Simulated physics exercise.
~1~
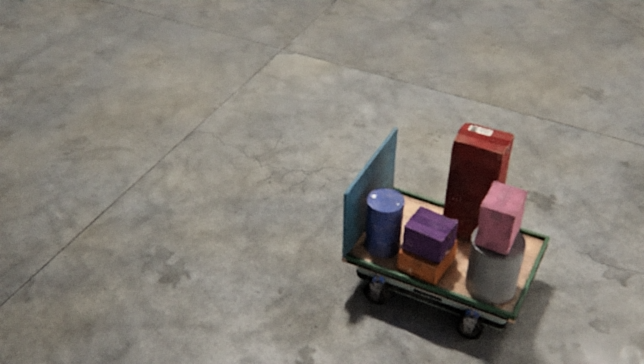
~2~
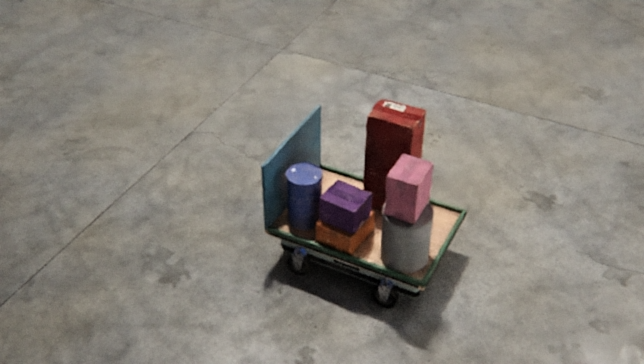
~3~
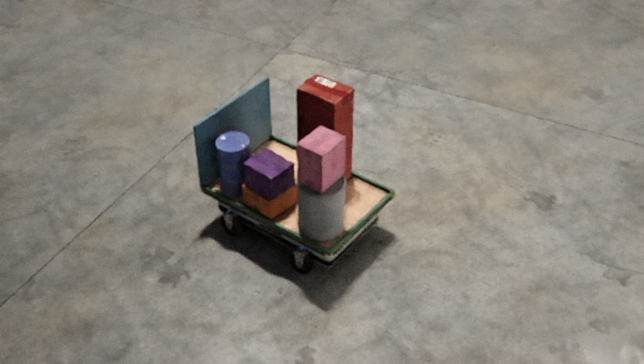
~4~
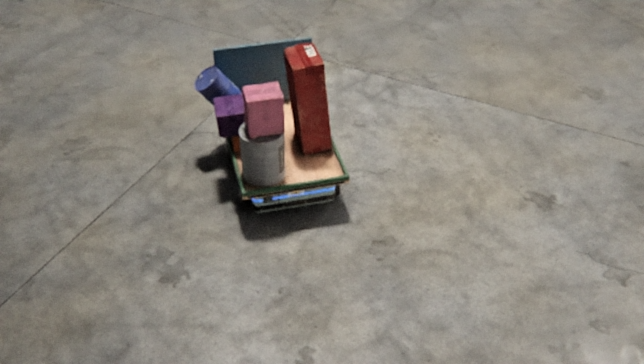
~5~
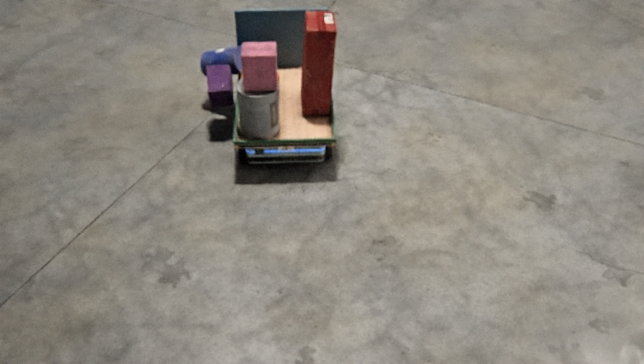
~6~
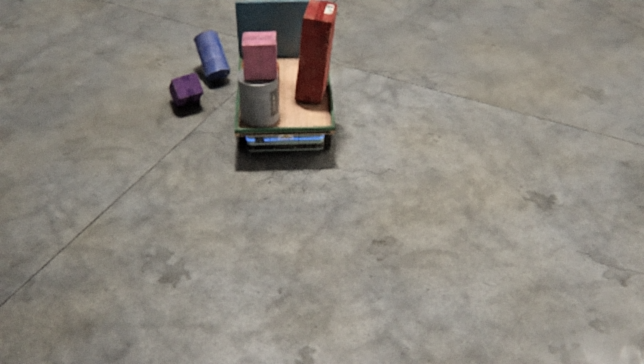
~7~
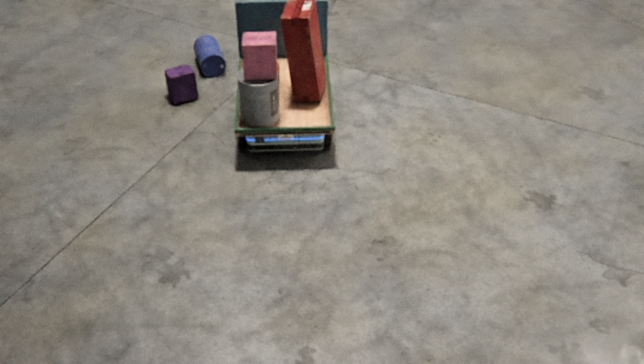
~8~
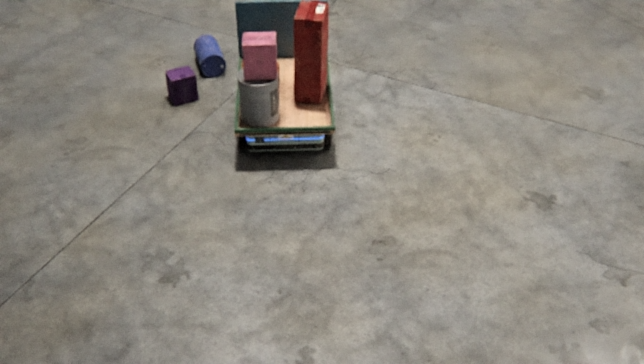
A flat cart loaded with boxes, a pail and a canister rolled left across the concrete floor, then swung away up the view, spilling the blue canister and purple box off its left side before stopping with the tall red box still upright.
